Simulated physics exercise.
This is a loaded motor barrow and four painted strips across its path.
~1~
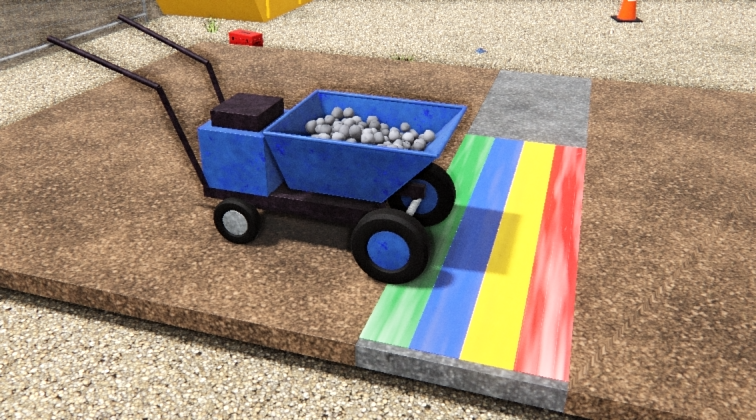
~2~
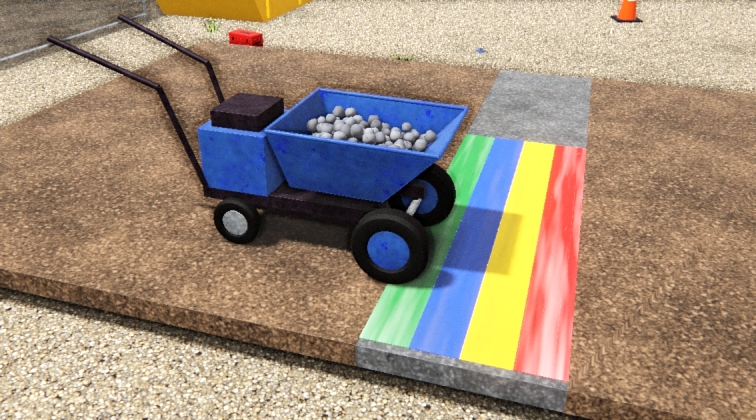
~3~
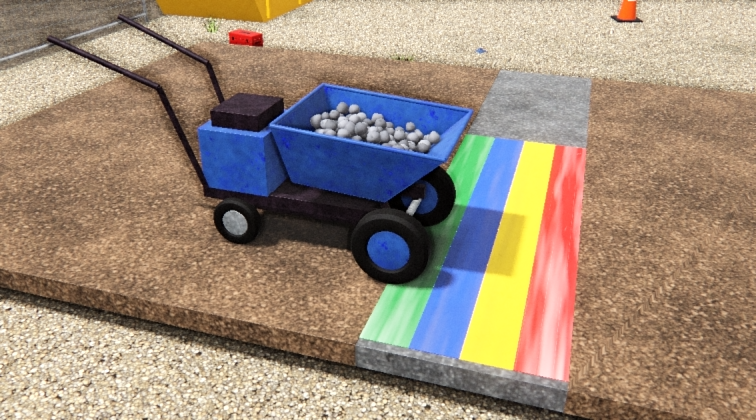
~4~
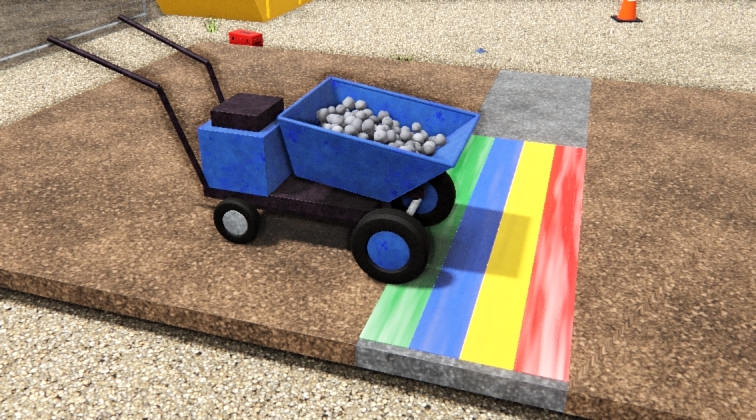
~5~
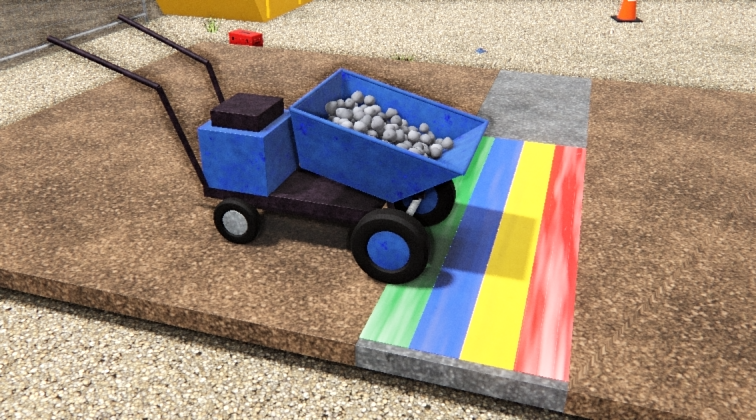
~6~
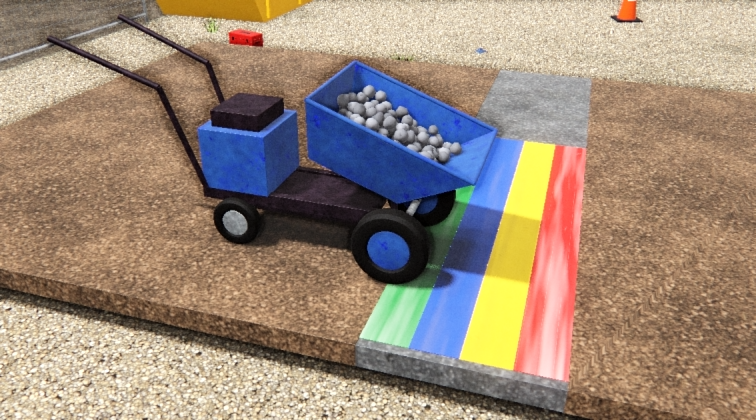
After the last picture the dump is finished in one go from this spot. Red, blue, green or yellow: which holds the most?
Most lies over the red band.
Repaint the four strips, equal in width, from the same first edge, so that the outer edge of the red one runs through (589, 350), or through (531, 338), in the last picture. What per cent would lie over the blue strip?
First some 0, then 0 per cent.
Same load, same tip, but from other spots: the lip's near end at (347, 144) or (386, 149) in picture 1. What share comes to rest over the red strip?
The first gives 10 %, the second 20 %.
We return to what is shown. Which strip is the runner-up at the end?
It is the yellow strip.
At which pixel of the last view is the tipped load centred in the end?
Around (560, 271).
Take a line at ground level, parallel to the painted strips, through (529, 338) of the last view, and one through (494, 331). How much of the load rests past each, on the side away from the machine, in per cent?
In turn 60 and 80 in a hundred.
Soon, skip tipped steeply; all in the skip.
A while on, skip tipped right over; most in the skip; a small part over the yellow strip; about a quarter over the red strip; a stray few falling.
Towards the end, skip tipped right over; about a quarter in the skip; a small part over the yellow strip; about a third over the red strip; about a quarter off the paint.
Finally, skip tipped right over; about a quarter in the skip; none over the green strip; none over the blue strip; a small part over the yellow strip; about a third over the red strip; about a quarter off the paint.
